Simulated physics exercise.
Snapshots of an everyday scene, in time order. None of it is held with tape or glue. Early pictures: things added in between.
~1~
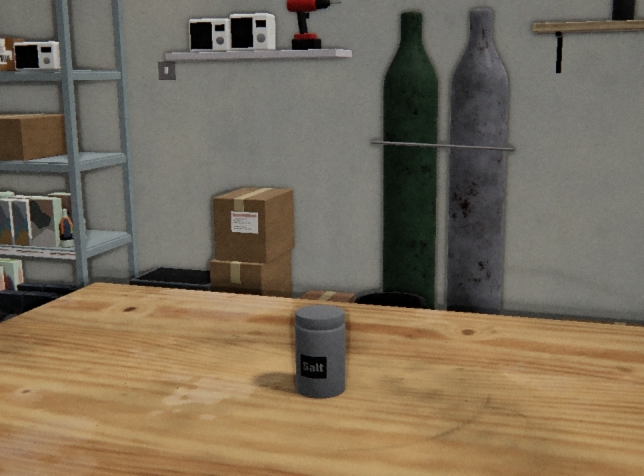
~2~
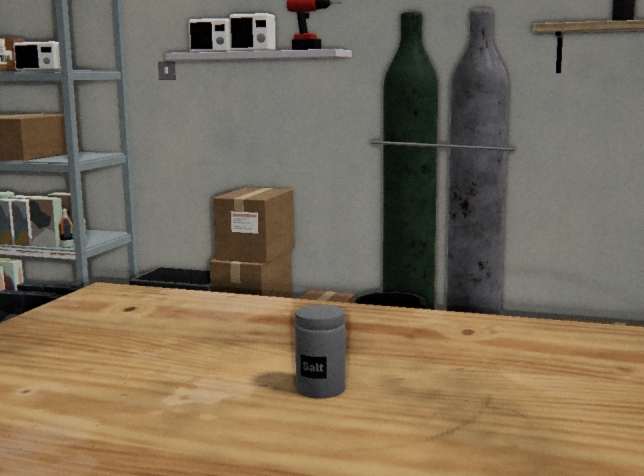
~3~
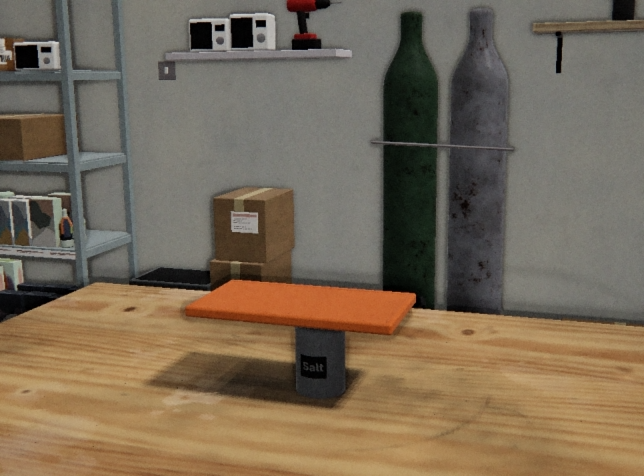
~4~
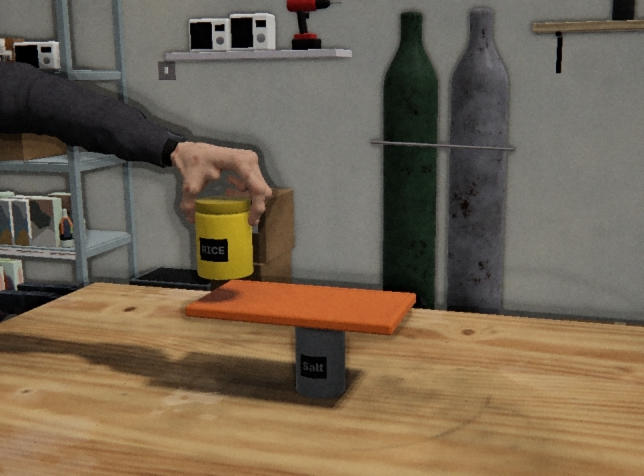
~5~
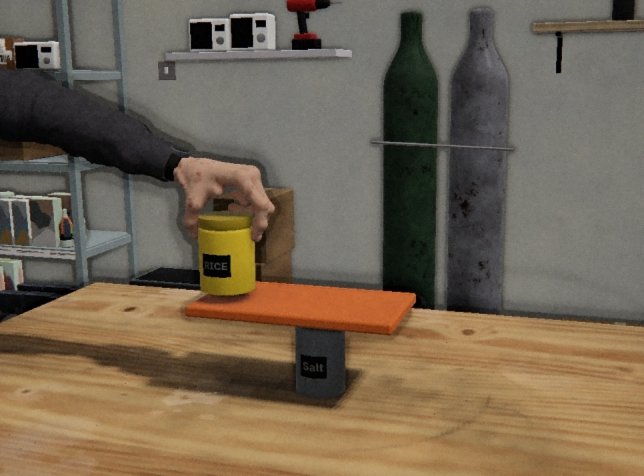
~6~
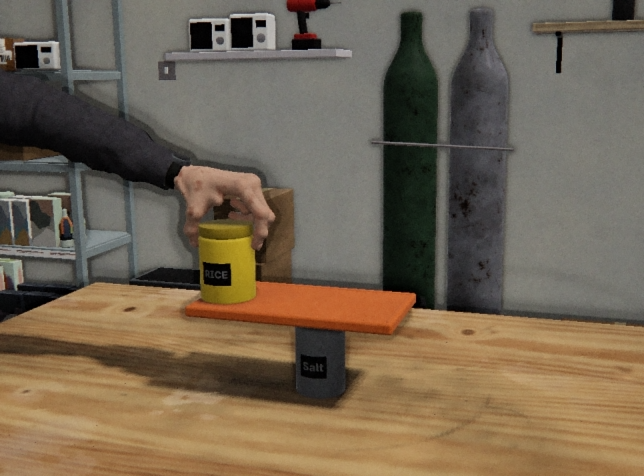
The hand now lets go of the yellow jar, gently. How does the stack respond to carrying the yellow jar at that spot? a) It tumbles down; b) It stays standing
Answer: A.
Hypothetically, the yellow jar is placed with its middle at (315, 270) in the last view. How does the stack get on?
Outcome: Stable.
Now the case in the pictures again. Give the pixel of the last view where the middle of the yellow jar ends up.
It ends up close to (170, 355).
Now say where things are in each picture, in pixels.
In the first frame, the last thing is not in view yet.
In the second frame, the last thing is not in view yet.
In the third frame, the last thing is not in view yet; orange lid (303, 304).
The fourth frame shows still above its spot; yellow jar (224, 237); orange lid (303, 304).
The fifth frame shows still above its spot; yellow jar (227, 252); orange lid (303, 304).
The sixth frame shows set down, still held; yellow jar (227, 261); orange lid (303, 304).
Then, 0.30 s after the last picture, yellow jar now fallen; orange lid tipped 53° from how it was.
Then, 0.50 s after the last picture, orange lid tipped 47° from how it was.
At rest, fallen, yellow jar; tipped over in the stack, orange lid; grey jar in place. Seen from the same camera at the end, yellow jar near (169, 355). The stack gives way.
